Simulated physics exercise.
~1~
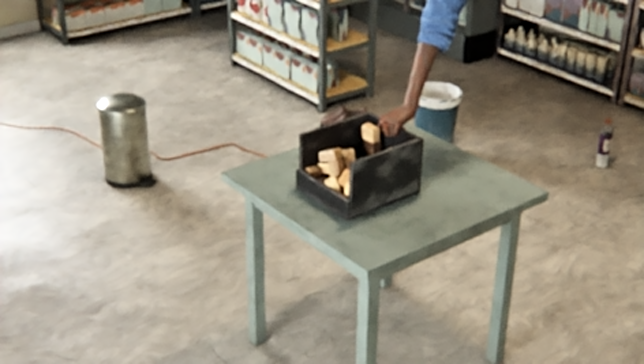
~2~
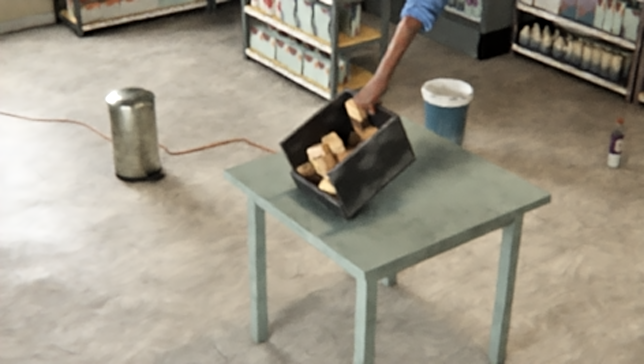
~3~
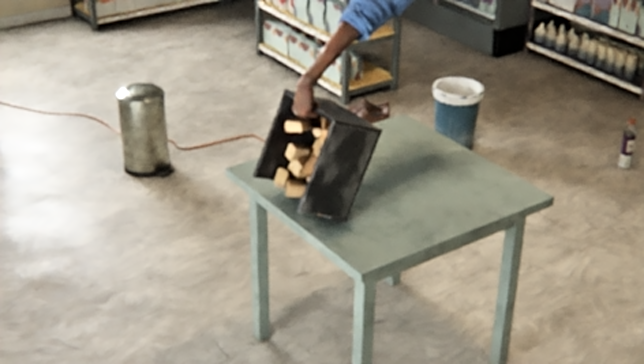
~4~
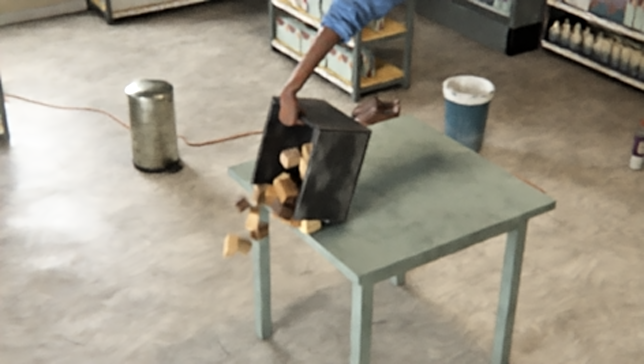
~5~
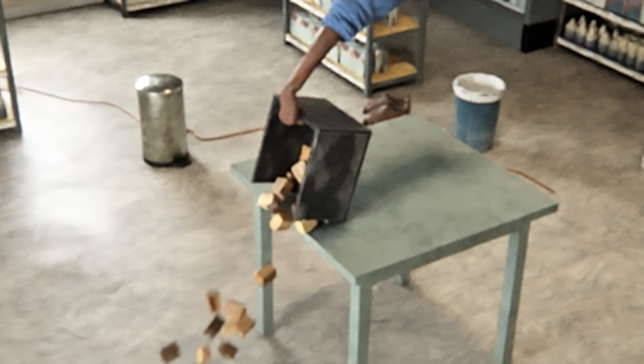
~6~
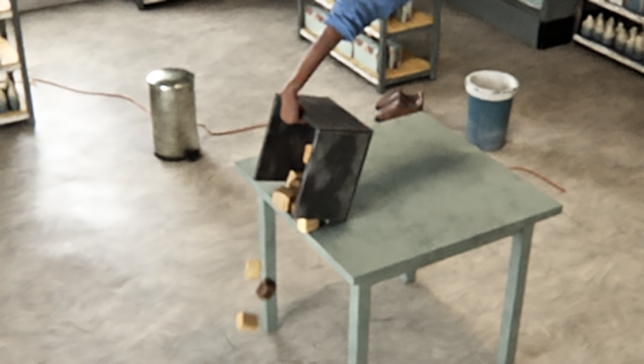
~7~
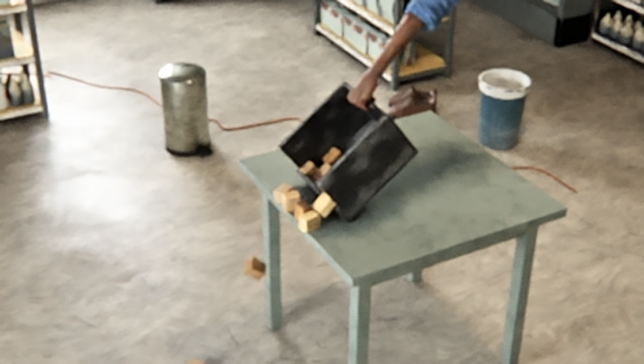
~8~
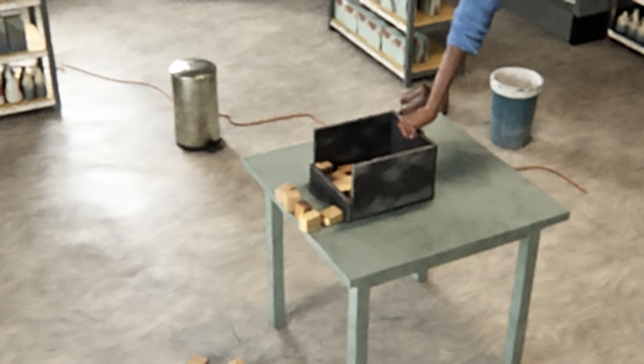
In a storeroom, a hand tilting a black tote on a green table, spilling most wooden blocks leftward, then lowering it flat.
